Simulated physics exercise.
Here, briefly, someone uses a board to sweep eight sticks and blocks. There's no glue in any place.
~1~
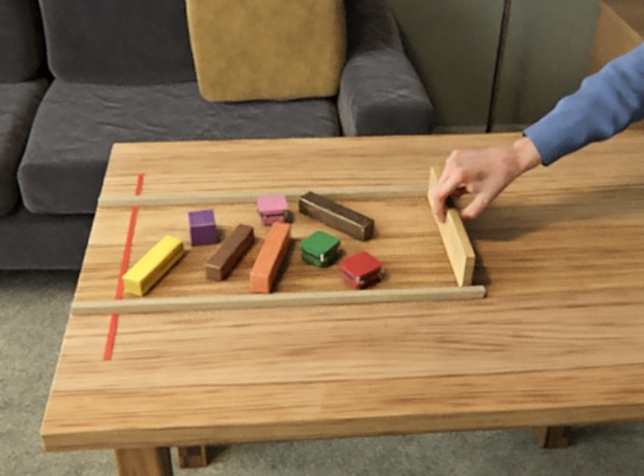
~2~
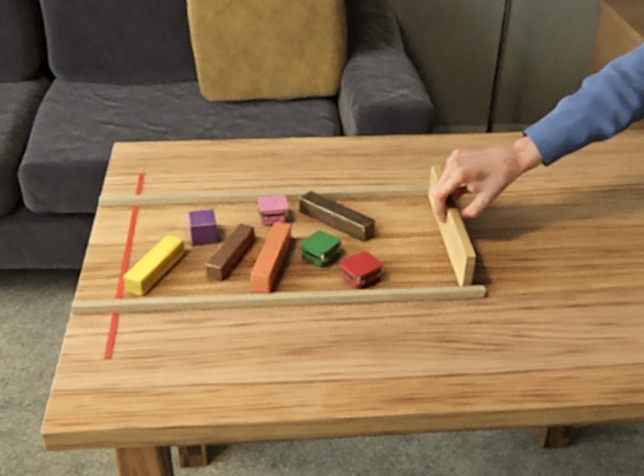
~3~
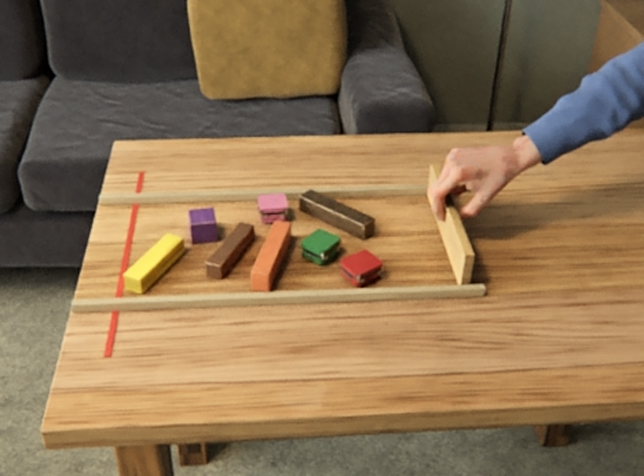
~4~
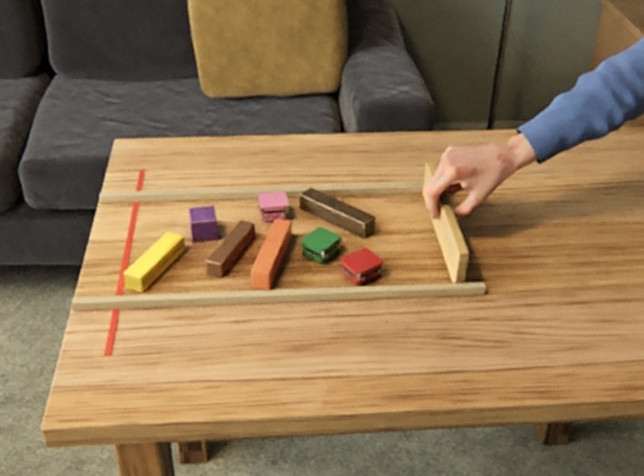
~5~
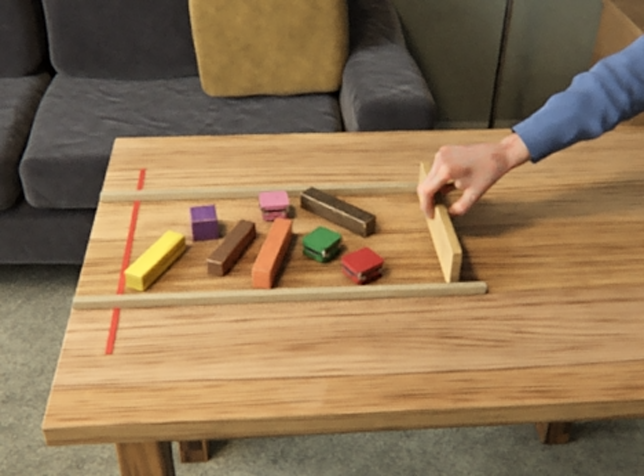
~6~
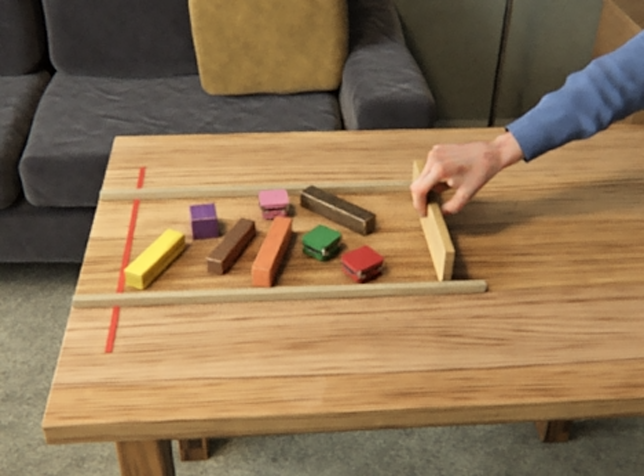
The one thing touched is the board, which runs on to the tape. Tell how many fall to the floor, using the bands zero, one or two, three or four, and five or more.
The number gone is middling: Three or four.
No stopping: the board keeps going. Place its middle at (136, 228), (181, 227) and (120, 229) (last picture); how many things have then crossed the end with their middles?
Taking the places in turn, the counts are 3, 0 and 5.
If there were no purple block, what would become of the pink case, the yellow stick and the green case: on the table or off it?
Final state: Pink case in place, yellow stick off, green case in place.
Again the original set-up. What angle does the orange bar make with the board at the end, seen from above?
Some 10 degrees.
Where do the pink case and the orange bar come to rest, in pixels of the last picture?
The first one ends at (101, 209), the second at (86, 250).
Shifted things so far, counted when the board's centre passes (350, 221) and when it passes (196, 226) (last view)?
By then 2, and 8.
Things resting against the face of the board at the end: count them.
At rest, 3 are in contact.
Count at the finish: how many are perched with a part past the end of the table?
You'd get 2.
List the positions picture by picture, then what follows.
In the first frame, yellow stick (155, 265); purple block (202, 228); brown bar (230, 251); board (450, 224); tape (127, 253).
In the second frame, purple block (203, 228); black bar (336, 215).
In the third frame, brown bar (231, 250); green case (321, 249).
In the fourth frame, yellow stick (156, 261); pink case (273, 208).
In the fifth frame, purple block (204, 223); red case (362, 267).
In the sixth frame, yellow stick (156, 258); purple block (204, 222); brown bar (232, 245); board (431, 219); tape (128, 246).
Soon after, none off yet; yellow stick at rest near (156, 258); purple block at rest near (204, 222); brown bar at rest near (232, 245).
Then, none off yet; yellow stick moved a little near (142, 257); purple block moved well along near (159, 218); brown bar moved about its own width near (169, 243).
At rest, the number that fall off is three or four; fallen, brown bar, purple block and yellow stick.
